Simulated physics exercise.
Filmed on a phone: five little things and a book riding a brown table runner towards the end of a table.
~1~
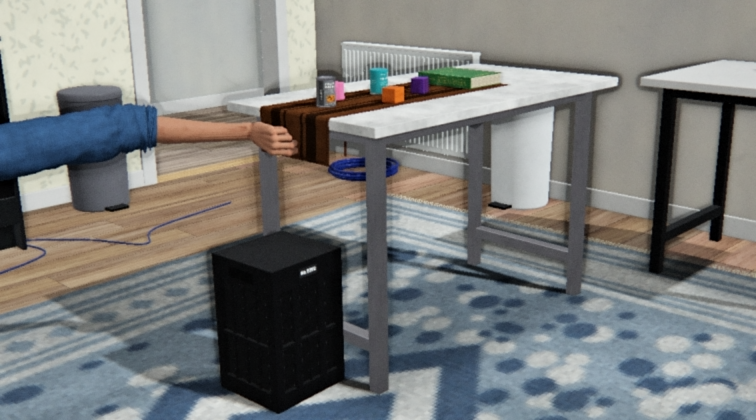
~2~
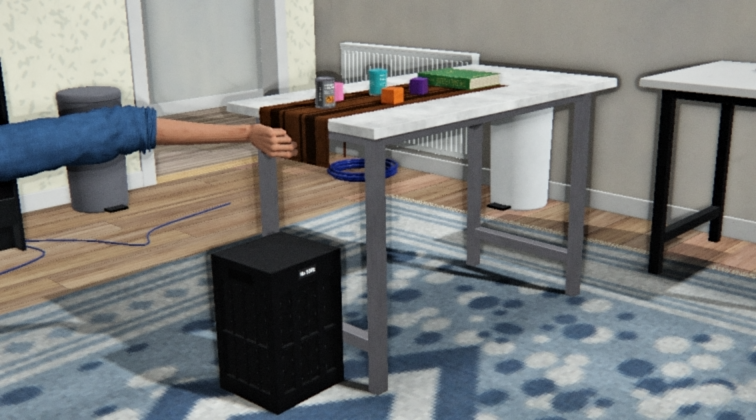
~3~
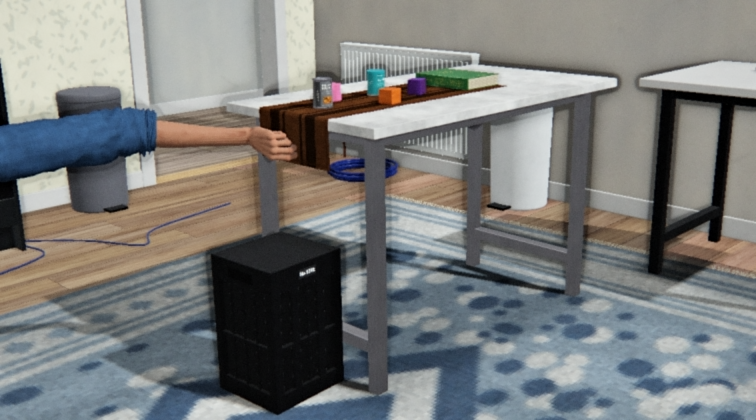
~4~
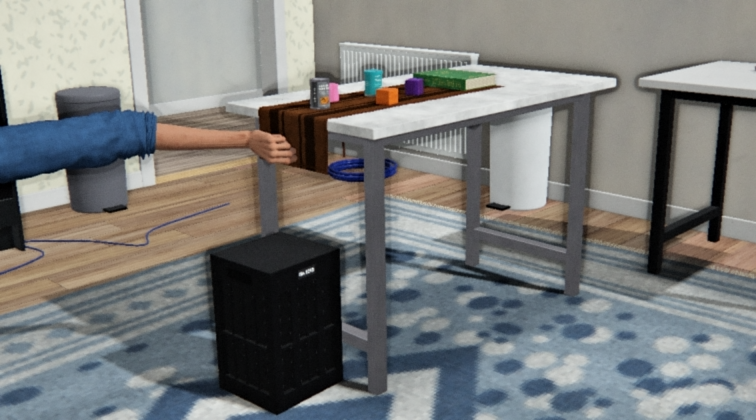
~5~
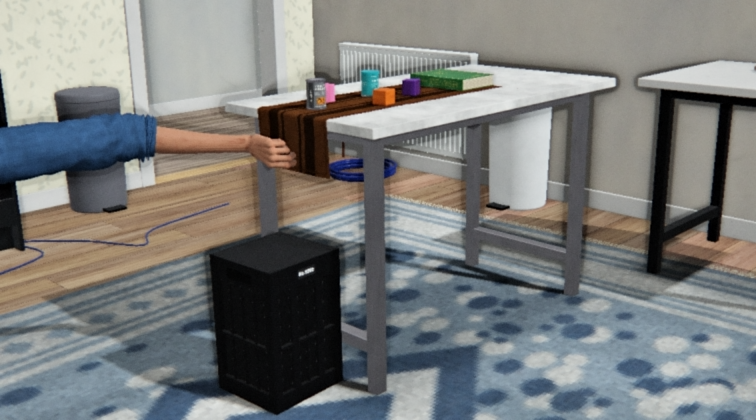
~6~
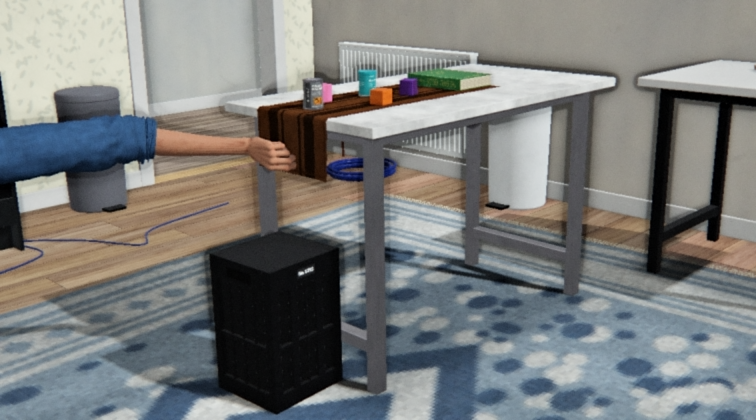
A hand slowly pulls a brown runner carrying small colourful objects leftward along a table.
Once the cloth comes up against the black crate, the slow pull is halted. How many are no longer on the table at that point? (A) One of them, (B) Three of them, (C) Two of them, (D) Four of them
(C) Two of them.
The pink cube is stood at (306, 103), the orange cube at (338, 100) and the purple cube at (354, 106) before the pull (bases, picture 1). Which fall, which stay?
The pink cube would end up off, the orange cube would end up off, the purple cube would end up off.
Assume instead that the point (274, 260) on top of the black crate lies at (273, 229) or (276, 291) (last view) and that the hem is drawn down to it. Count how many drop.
Numbers: 1; 3.
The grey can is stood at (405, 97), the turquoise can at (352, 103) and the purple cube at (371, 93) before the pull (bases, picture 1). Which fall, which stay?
The grey can is still on top, the turquoise can is off the top and the purple cube is still on top.
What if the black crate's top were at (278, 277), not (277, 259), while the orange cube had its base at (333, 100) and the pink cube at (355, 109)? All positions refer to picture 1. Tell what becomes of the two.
Looks like the orange cube ends up down, and the pink cube ends up down.
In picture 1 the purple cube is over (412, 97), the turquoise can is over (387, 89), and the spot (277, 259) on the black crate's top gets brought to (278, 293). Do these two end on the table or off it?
Result: Purple cube still there, turquoise can still there.
Soon after, hem near (293, 189); all still up.
Then, hem near (294, 229); grey can gone.
Further on, hem on the crate; grey can and pink cube gone.
At rest, hem on the crate; grey can and pink cube gone. It carries off two.
